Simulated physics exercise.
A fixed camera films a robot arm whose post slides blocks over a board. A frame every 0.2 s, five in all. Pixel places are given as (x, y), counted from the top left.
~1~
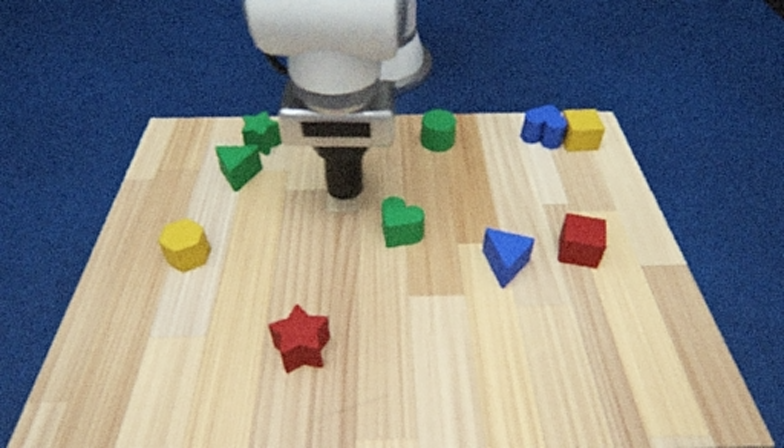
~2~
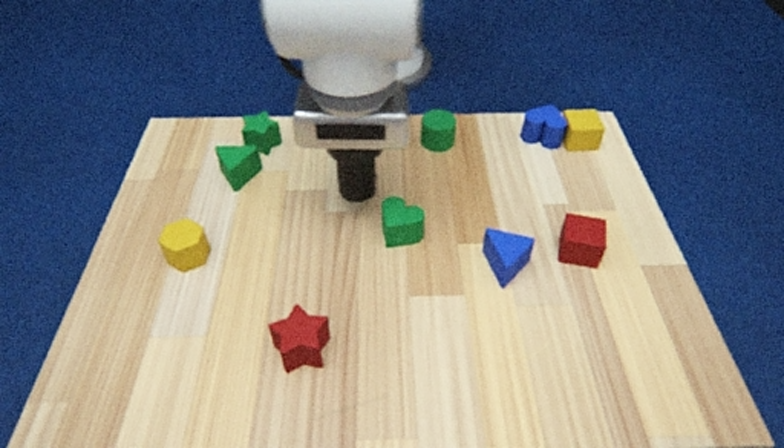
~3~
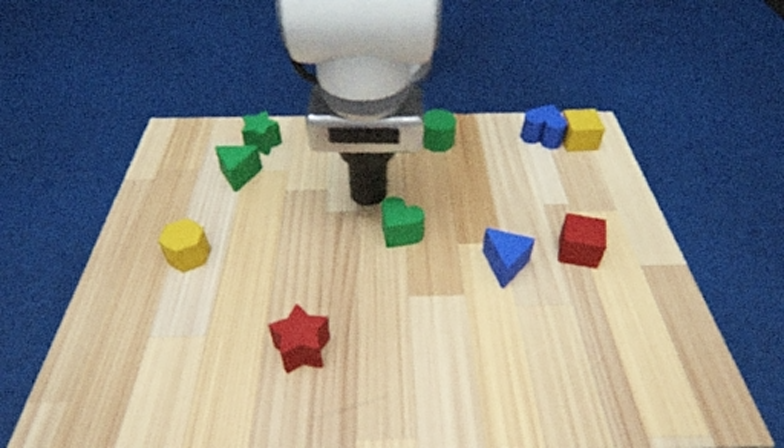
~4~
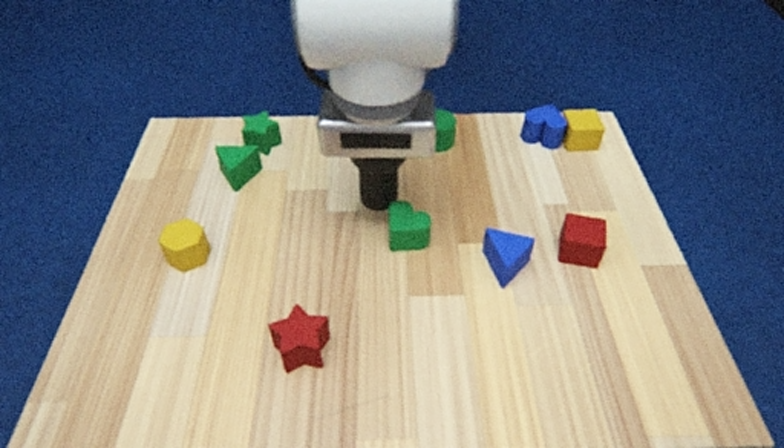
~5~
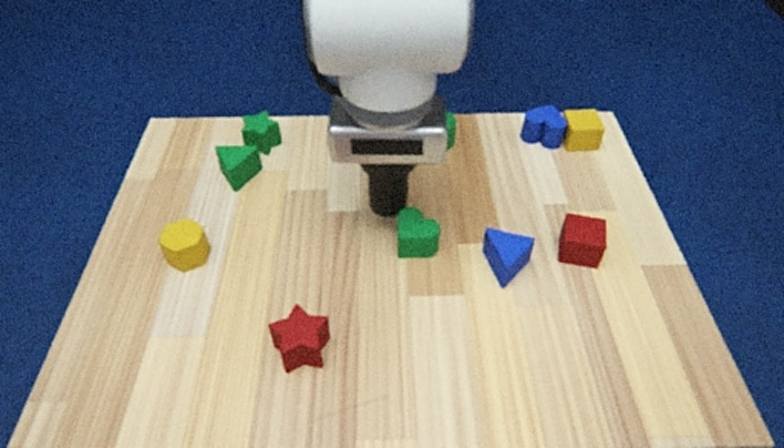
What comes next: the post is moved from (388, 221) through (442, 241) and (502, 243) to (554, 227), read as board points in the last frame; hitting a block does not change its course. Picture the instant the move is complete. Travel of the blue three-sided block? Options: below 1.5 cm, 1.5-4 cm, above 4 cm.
Between 1.5 and 4 cm.
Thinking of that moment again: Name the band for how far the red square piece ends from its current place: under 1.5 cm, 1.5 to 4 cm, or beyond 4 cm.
Displaced less than 1.5 cm.
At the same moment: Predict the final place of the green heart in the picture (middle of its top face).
Its top middle is near (456, 251).
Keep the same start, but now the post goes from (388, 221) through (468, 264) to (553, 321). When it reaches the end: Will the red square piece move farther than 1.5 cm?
No - that is not the case.
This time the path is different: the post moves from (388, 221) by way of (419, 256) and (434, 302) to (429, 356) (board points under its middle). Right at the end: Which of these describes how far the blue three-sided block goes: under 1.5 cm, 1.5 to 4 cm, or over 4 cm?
Of the three bands, it's under 1.5 cm.
The first path, step by step. One third of the way, post (446, 225); green heart (450, 250), turned 70° clockwise.
Two thirds of the way, post (506, 227); green heart (456, 251), turned 90° clockwise; blue three-sided block (529, 245), turned 65° clockwise.
At the end, post (559, 211); green heart (456, 251), turned 90° clockwise; blue three-sided block (535, 244), turned 85° clockwise; red square piece (593, 228), turned 25° clockwise.
